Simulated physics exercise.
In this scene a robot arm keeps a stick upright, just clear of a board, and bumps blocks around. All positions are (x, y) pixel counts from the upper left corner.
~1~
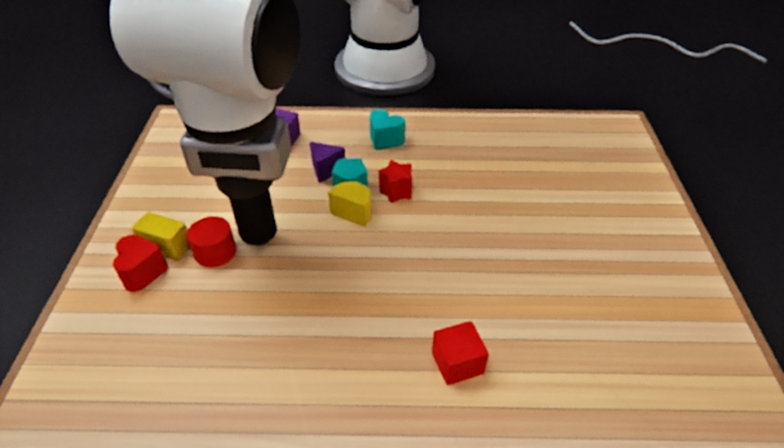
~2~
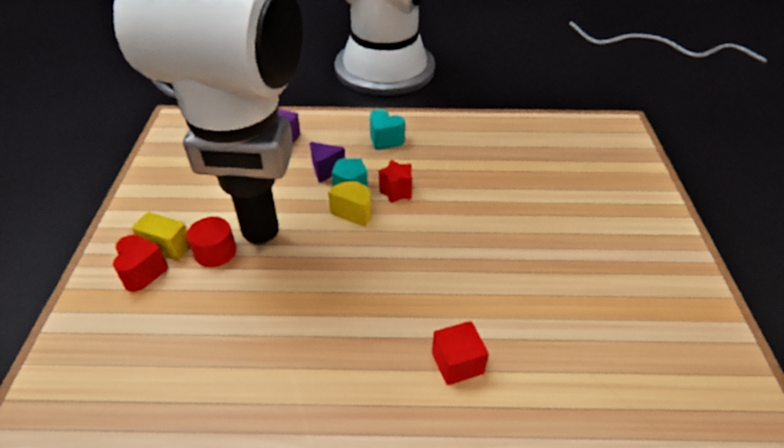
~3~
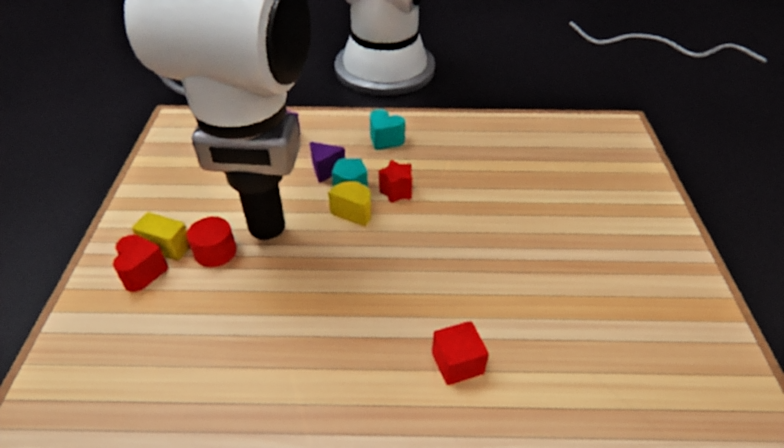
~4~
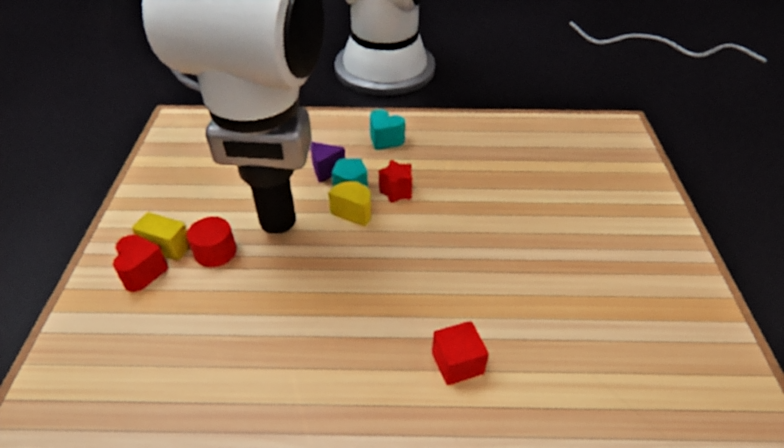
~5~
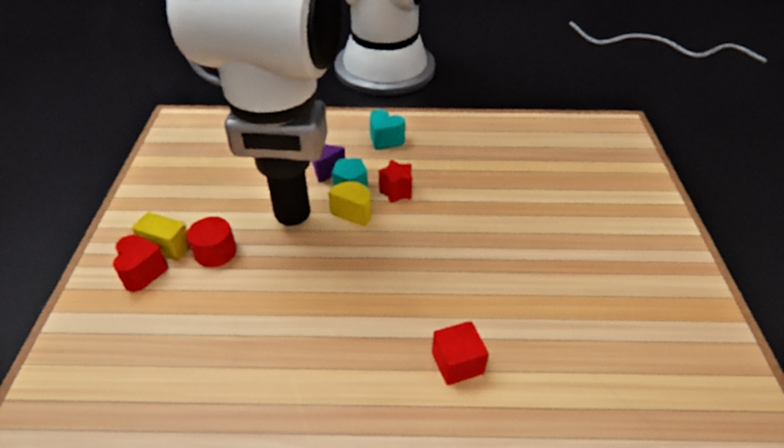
The robot arm moves its black stick slowly right and slightly back past the still blocks.
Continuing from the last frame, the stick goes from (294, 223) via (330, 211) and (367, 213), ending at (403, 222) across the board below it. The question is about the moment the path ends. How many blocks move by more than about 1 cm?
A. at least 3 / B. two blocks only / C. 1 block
Option C.
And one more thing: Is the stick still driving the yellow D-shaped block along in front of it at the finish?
Yes, that is what happens.
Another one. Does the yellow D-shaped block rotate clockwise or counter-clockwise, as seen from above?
Verdict: Clockwise.
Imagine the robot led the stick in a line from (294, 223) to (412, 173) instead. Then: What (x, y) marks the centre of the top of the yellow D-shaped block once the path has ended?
My estimate: (387, 188).
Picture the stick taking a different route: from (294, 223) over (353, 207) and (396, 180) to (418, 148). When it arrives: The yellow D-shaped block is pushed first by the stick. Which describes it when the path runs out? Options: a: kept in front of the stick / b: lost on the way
The answer is b.
What follows on the original path. One third of the way, stick (329, 202); yellow D-shaped block (369, 190), turned 15° clockwise.
Two thirds of the way, stick (367, 205); turquoise pentagonal block (353, 166), turned 15° anticlockwise; yellow D-shaped block (404, 194), turned 35° clockwise.
At the end, stick (403, 213); turquoise pentagonal block (353, 166), turned 15° anticlockwise; yellow D-shaped block (434, 197), turned 45° clockwise; red star block still.
